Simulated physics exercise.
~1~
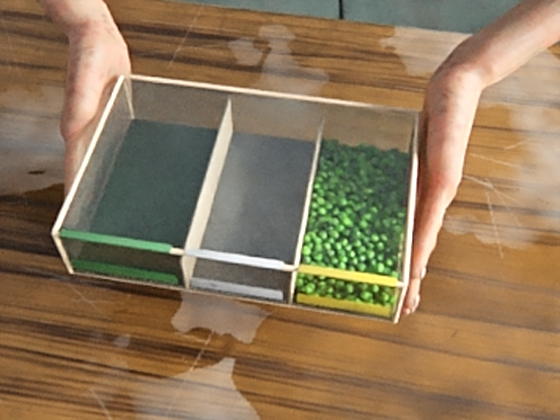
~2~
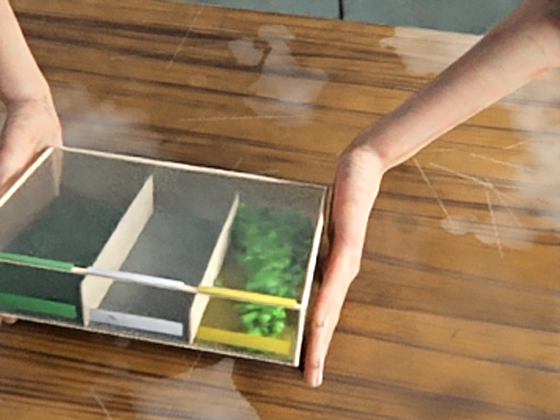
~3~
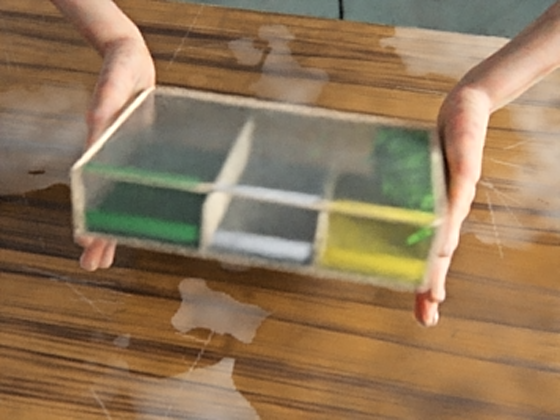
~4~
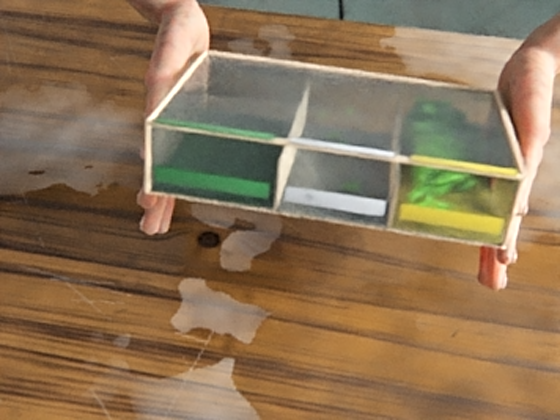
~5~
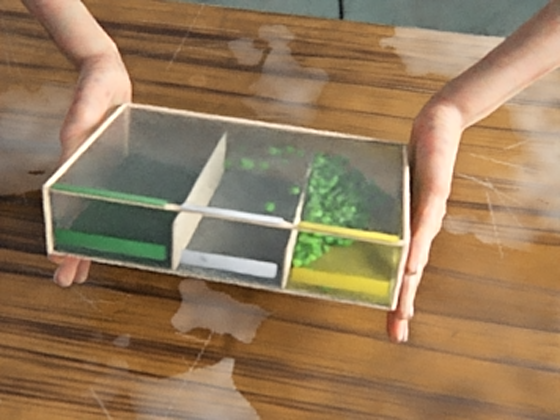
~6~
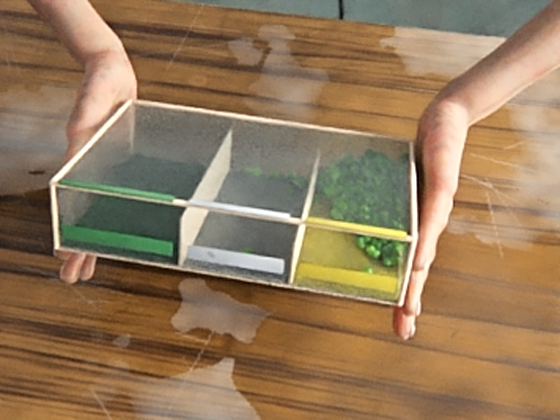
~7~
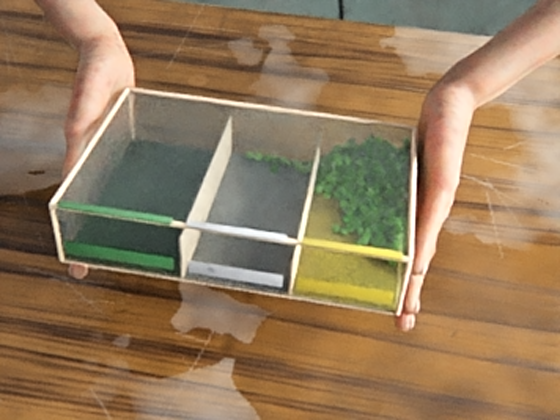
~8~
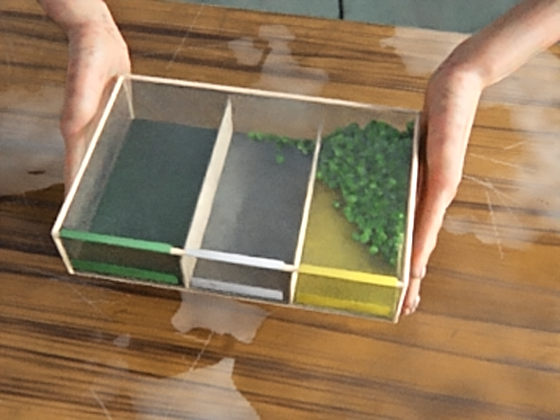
On a wooden table, hands shaking and tilting a clear-lidded box of green peas, most staying in yellow, a few reaching white.
